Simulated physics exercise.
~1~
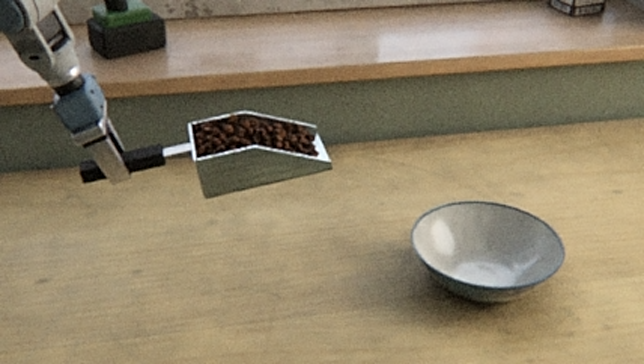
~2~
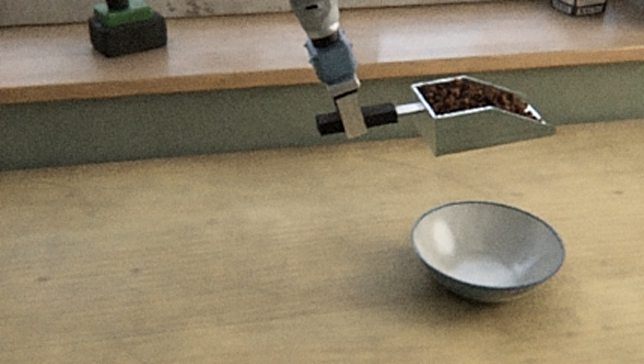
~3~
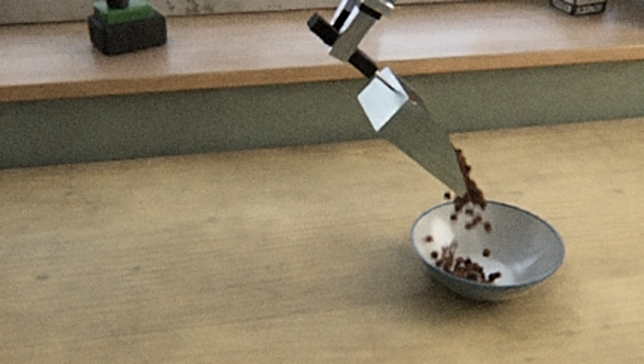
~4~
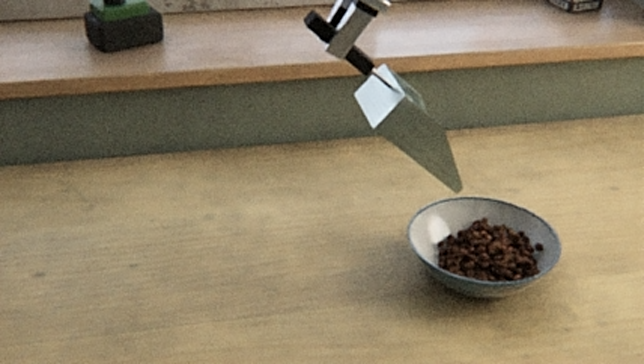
A robotic gripper holds a metal scoop full of dark brown pellets at the left, above a pale wooden table seen from slightly above. A grey bowl with a dark rim sits empty at the right, and a wooden ledge behind carries a green and black object. The gripper carries the level scoop to the right until it hangs above the bowl. It then tips the scoop steeply forward, and the pellets slide off its front edge and tumble into the bowl. Finally the tilted scoop stays in place, and the pellets lie heaped in the bowl, with none visible on the table.
